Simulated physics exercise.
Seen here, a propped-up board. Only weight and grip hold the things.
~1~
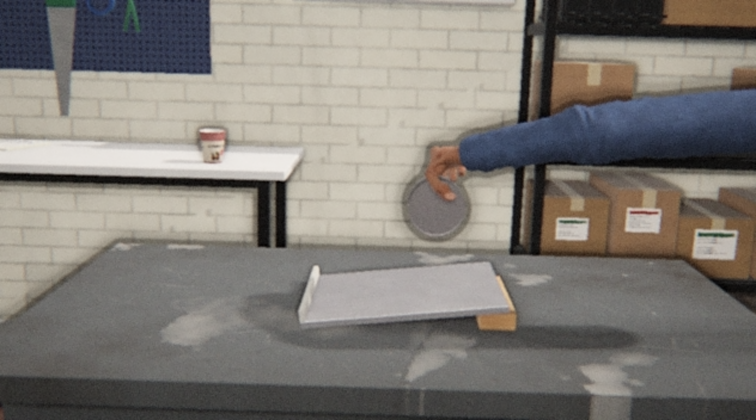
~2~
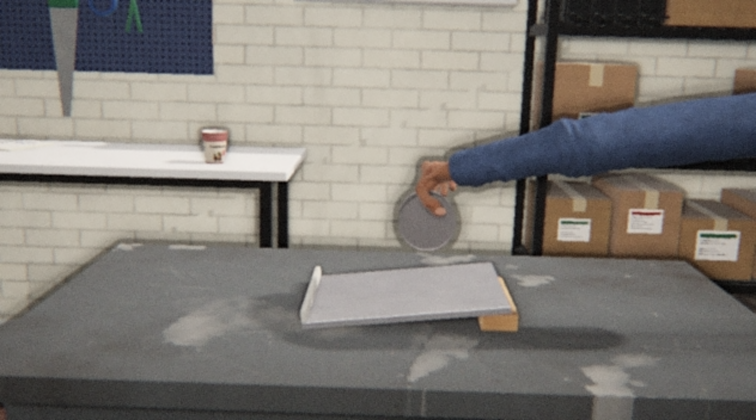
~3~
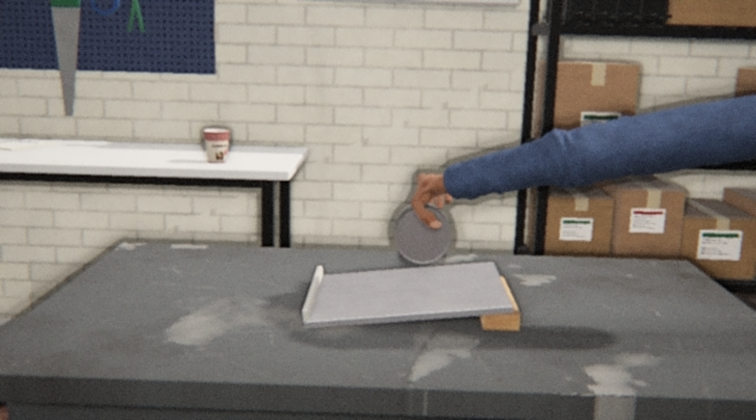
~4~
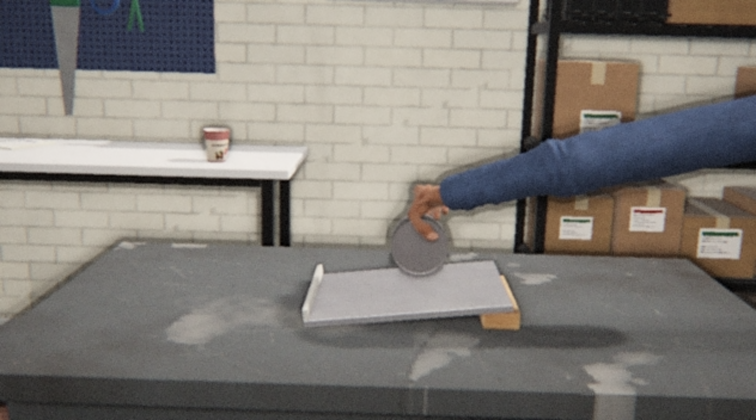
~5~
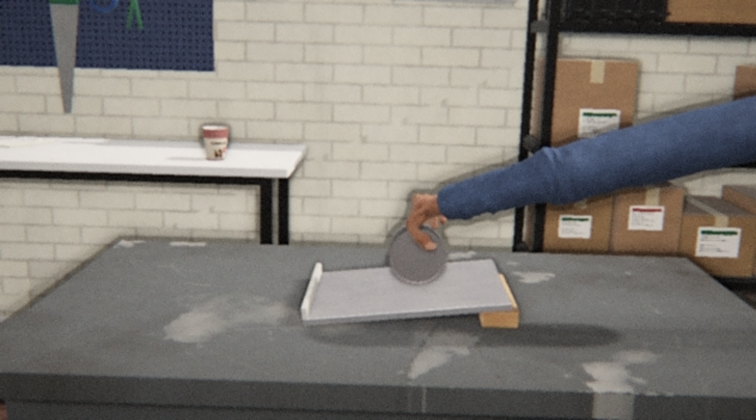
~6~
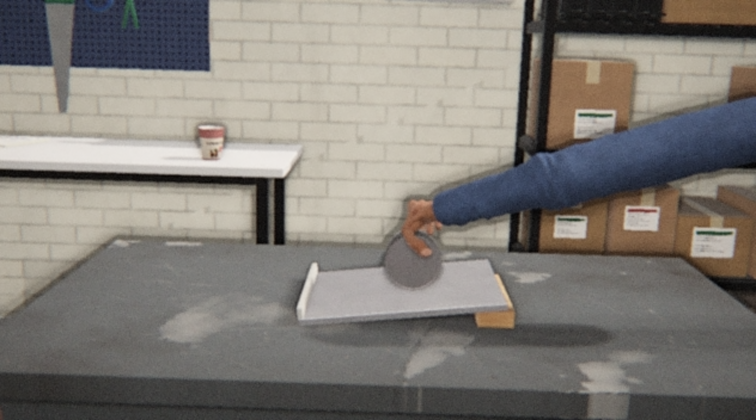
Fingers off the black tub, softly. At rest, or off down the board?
As it turns out, it goes downhill.
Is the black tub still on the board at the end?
It is still on the board.
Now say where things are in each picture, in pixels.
The first picture shows on its way; black tub (436, 206).
The second picture shows on its way; black tub (427, 220).
The third picture shows on its way; black tub (422, 233).
The fourth picture shows on its way; black tub (419, 244).
The fifth picture shows on its way; black tub (417, 253).
The sixth picture shows set down, still held; black tub (412, 259).
Then, 0.60 s later than the last frame, black tub moved about its own width near (373, 262).
Then, 0.90 s later than the last frame, black tub moved about its own width near (326, 262).
When it is over, moved from the start, black tub. End places, in pixels of the last picture, black tub near (330, 266). The black tub slides or rolls down.
